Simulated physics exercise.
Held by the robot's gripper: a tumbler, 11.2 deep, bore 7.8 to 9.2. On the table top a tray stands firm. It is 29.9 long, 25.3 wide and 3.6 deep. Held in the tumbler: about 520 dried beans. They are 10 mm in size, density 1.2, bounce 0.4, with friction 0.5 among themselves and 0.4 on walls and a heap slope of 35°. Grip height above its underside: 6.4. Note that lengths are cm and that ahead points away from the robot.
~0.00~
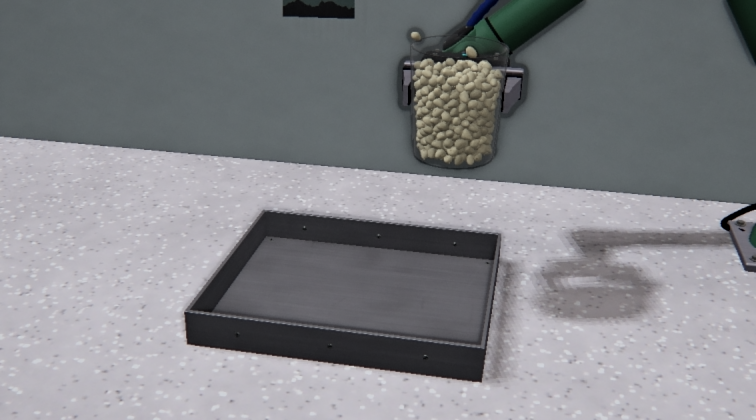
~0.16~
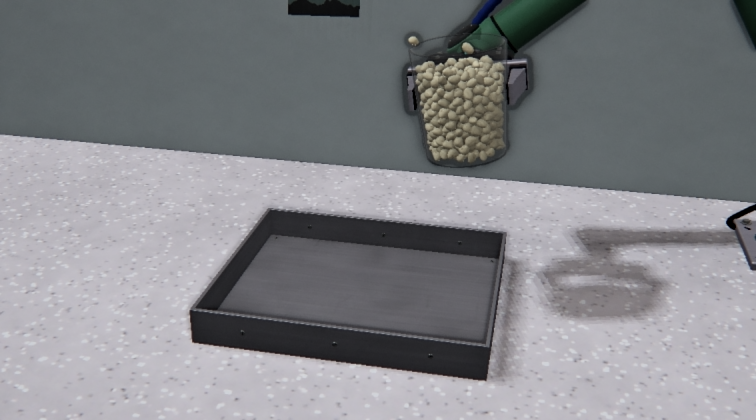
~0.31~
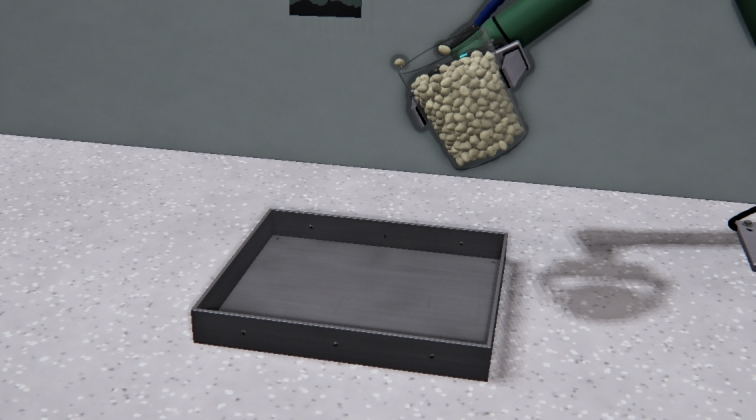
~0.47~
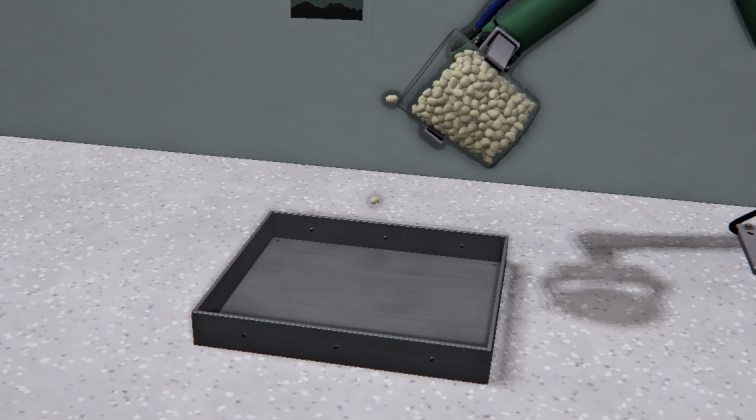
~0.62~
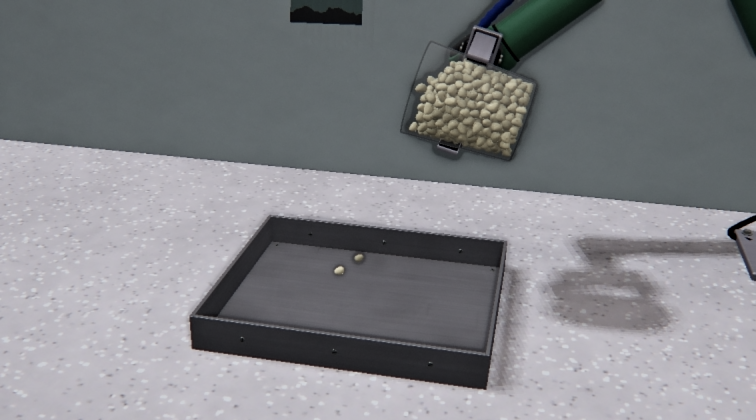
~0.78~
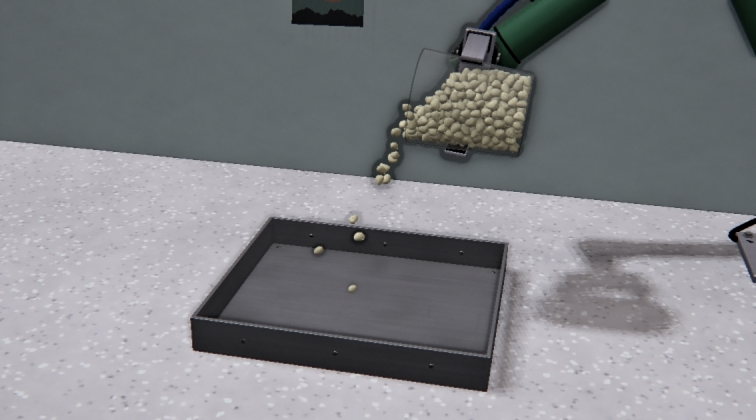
At first, a robot gripper holds a clear tumbler full of pale dried beans upright above and behind an empty dark tray on a speckled table top. The gripper tilts the tumbler steeply to the left, and a couple of beans drop into the tray. Then a thin stream trails from the lip.
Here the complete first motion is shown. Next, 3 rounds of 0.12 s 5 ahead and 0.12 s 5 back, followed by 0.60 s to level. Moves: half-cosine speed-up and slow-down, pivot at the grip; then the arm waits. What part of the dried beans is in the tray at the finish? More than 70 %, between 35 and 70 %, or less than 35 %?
More than 70 %.
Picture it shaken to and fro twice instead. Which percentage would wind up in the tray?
About 80 per cent, then.
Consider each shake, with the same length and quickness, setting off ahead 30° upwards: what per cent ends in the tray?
Roughly 95 percent of it.
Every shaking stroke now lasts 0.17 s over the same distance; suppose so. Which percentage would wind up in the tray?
Around 70 percent.
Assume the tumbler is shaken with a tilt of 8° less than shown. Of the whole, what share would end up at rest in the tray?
About 70 %.
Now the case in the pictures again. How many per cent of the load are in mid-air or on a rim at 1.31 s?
Around 16 per cent of the load.
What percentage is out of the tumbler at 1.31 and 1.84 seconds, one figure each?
First it's 80 percent, and after that 90 percent.
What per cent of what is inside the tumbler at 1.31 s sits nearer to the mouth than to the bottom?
Estimate: Around 60 %.
After 1.31 s, tilted 84° forward, highest piece 24 above the table; 321 in the tray, 117 in the tumbler, 82 in flight or on a rim.
After 1.84 s, tilted 34° forward, highest piece 27 above the table; 460 in the tray, 60 in the tumbler.
After 2.30 s, level, highest piece 24 above the table; 460 in the tray, 60 in the tumbler.
After 3.35 s, level, highest piece 24 above the table; 460 in the tray, 60 in the tumbler.
At rest, 460 in the tray, 60 in the tumbler. That is 88 % in the tray.
